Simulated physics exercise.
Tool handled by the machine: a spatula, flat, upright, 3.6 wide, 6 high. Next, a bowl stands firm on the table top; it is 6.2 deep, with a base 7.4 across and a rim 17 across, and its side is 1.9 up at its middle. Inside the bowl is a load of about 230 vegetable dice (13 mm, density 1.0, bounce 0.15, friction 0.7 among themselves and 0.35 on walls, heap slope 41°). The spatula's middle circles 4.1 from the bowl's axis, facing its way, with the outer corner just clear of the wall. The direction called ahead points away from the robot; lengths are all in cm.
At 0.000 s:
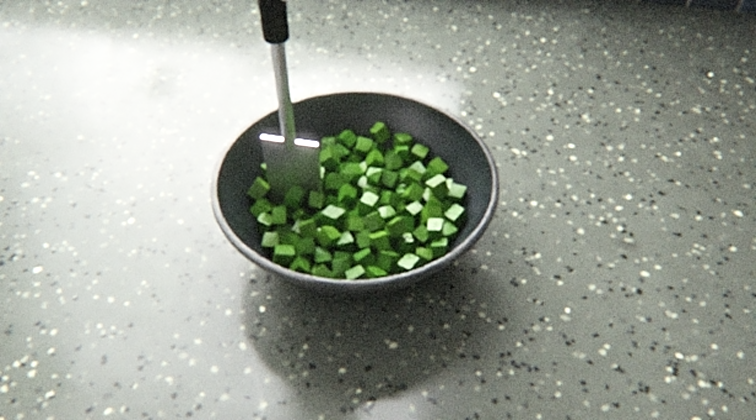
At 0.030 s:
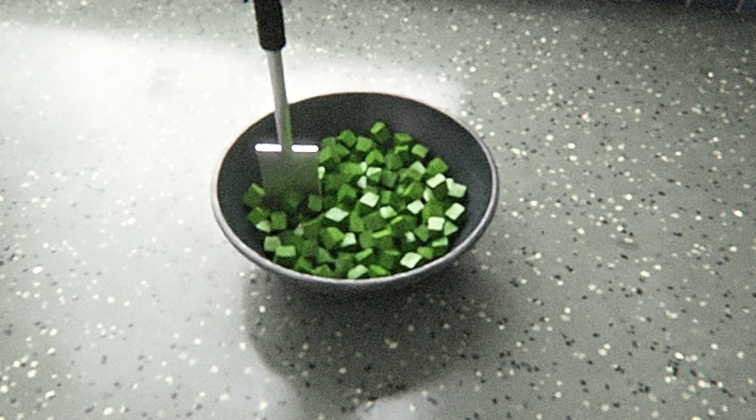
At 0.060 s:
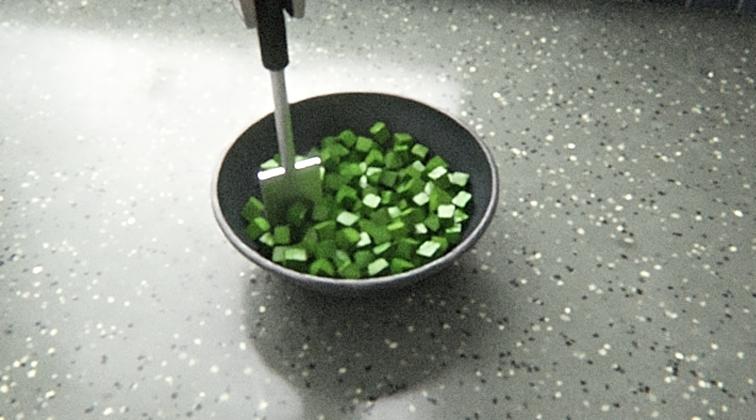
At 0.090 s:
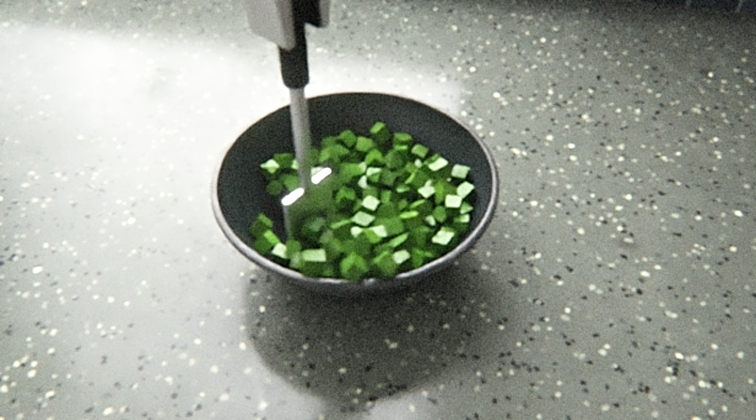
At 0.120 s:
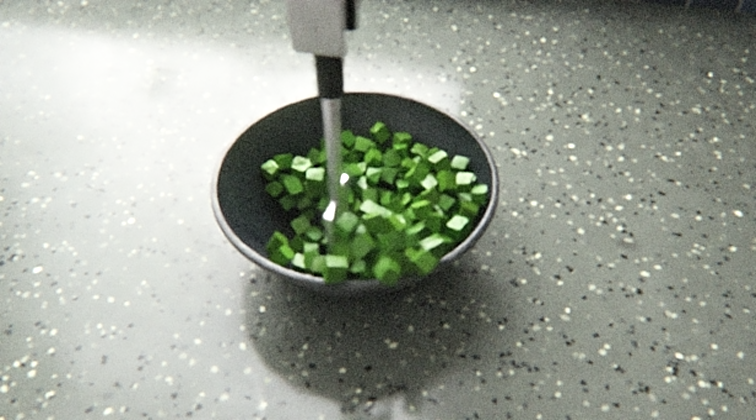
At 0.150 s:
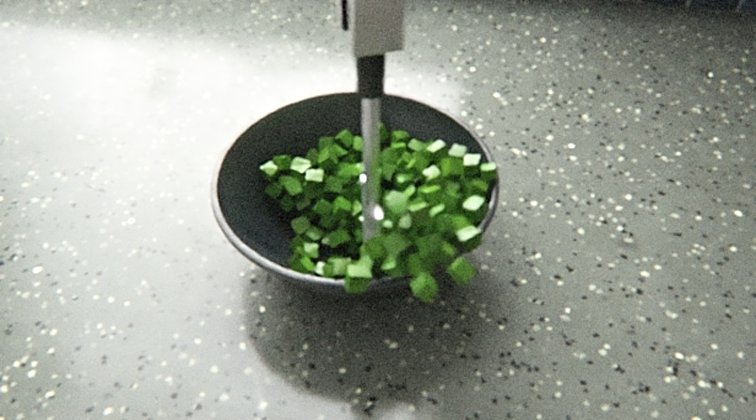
On a speckled grey countertop, a machine-held spatula sweeps from left to right through green cubes in a dark bowl, bunching them rightward.
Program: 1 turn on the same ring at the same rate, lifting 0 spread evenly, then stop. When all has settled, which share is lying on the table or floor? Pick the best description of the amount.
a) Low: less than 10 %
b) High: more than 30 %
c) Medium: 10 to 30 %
High: More than 30 %.
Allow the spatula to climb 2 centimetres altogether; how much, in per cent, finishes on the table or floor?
My guess is close to 35 per cent.
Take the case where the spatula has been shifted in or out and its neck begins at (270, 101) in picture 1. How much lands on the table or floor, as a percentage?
About 40 %.
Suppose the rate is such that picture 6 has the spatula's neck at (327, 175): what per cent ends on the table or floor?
About 30 %.
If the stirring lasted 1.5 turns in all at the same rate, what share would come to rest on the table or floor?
It would be near 55 per cent.
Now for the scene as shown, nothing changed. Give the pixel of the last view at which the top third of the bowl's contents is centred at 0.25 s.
The top third is centred near (418, 135) in the last picture.
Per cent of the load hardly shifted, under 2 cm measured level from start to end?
I'd say something near 5 percent.
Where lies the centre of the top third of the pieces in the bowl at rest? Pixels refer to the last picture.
Close to (303, 243).
By 0.25 s, 207° round, highest piece 10 above the table; 186 in the bowl, 7 on the table or floor, 34 in flight or on the tool.
By 0.35 s, 297° round, highest piece 9 above the table; 165 in the bowl, 40 on the table or floor, 22 in flight or on the tool.
By 0.60 s, 0° round, highest piece 7 above the table; 134 in the bowl, 92 on the table or floor, 1 in flight or on the tool.
By 1.30 s, 0° round, highest piece 7 above the table; 134 in the bowl, 93 on the table or floor.
Final count, 134 in the bowl, 93 on the table or floor. That is 41 % on the table or floor.
